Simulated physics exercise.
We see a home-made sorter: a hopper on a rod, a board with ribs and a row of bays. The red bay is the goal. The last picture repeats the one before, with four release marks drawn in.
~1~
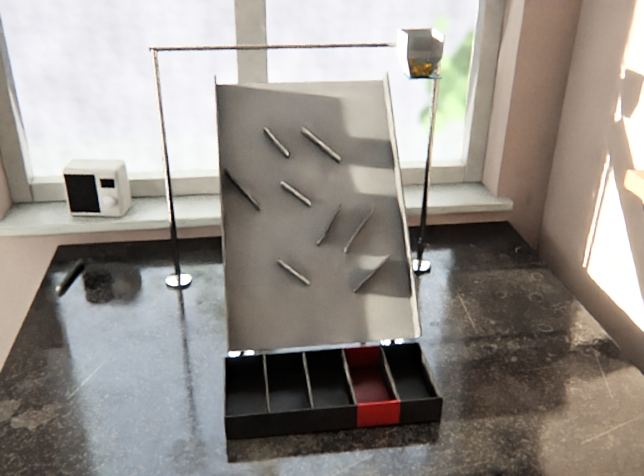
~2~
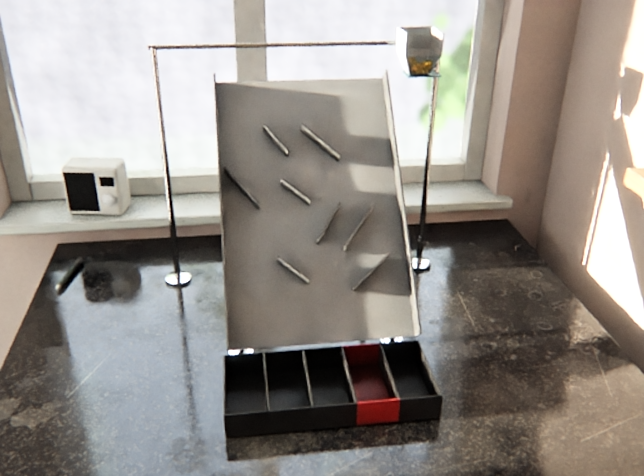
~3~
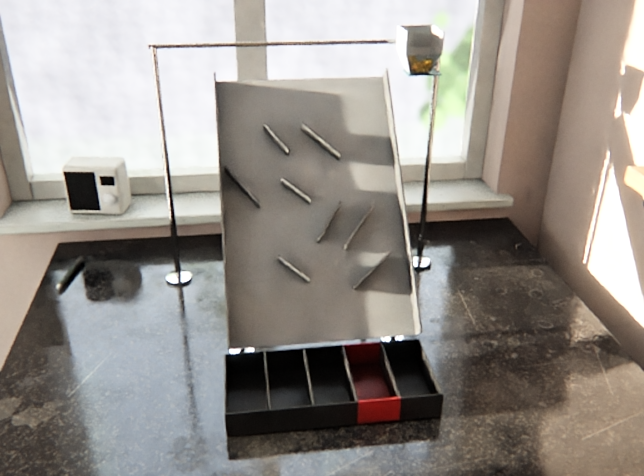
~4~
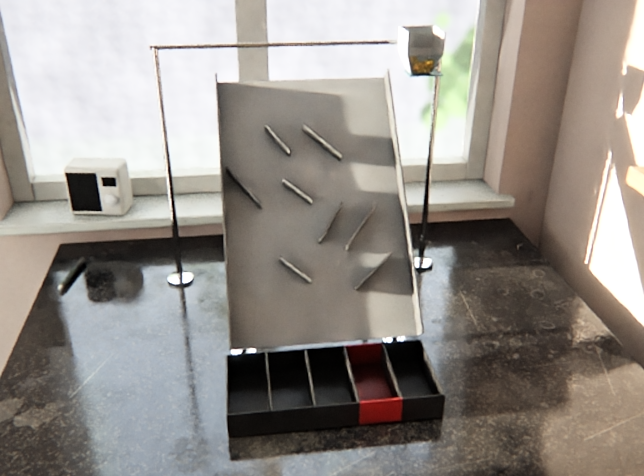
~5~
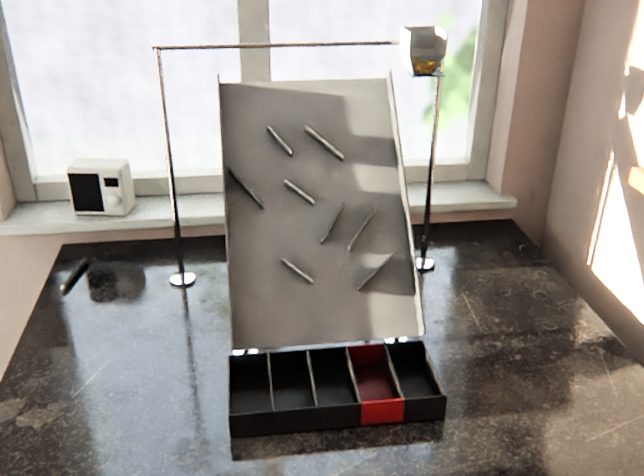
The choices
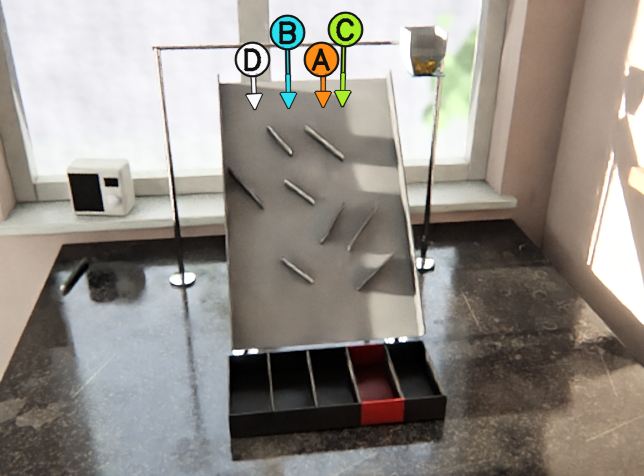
On a dark, glossy stone counter before a bright window, seen from slightly above, stands a home-made sorter in sunlight. A grey board with slanted ribs leans above a black tray of five bays, the fourth from the left red, with a small hopper on a rod at upper right and a white device on the sill at left. Nothing in the setup moves; only the view shifts very slightly.
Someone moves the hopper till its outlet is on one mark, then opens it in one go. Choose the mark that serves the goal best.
Go for D.
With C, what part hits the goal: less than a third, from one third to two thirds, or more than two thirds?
It is less than a third.
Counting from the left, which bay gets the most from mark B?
It is the third one.
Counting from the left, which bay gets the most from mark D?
The fourth from the left.
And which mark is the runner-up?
The answer is B.
On the marked copy, mark A meets the board at (323, 101); mark B meets the board at (288, 102); mark C meets the board at (342, 100); mark D meets the board at (254, 103).
For mark A, a stray few in the red bay, nearly all in other bays.
For mark B, a small part in the red bay, most in other bays, a small part held on the board.
For mark C, none in the red bay, all in other bays.
For mark D, about two thirds in the red bay, about a third in other bays.
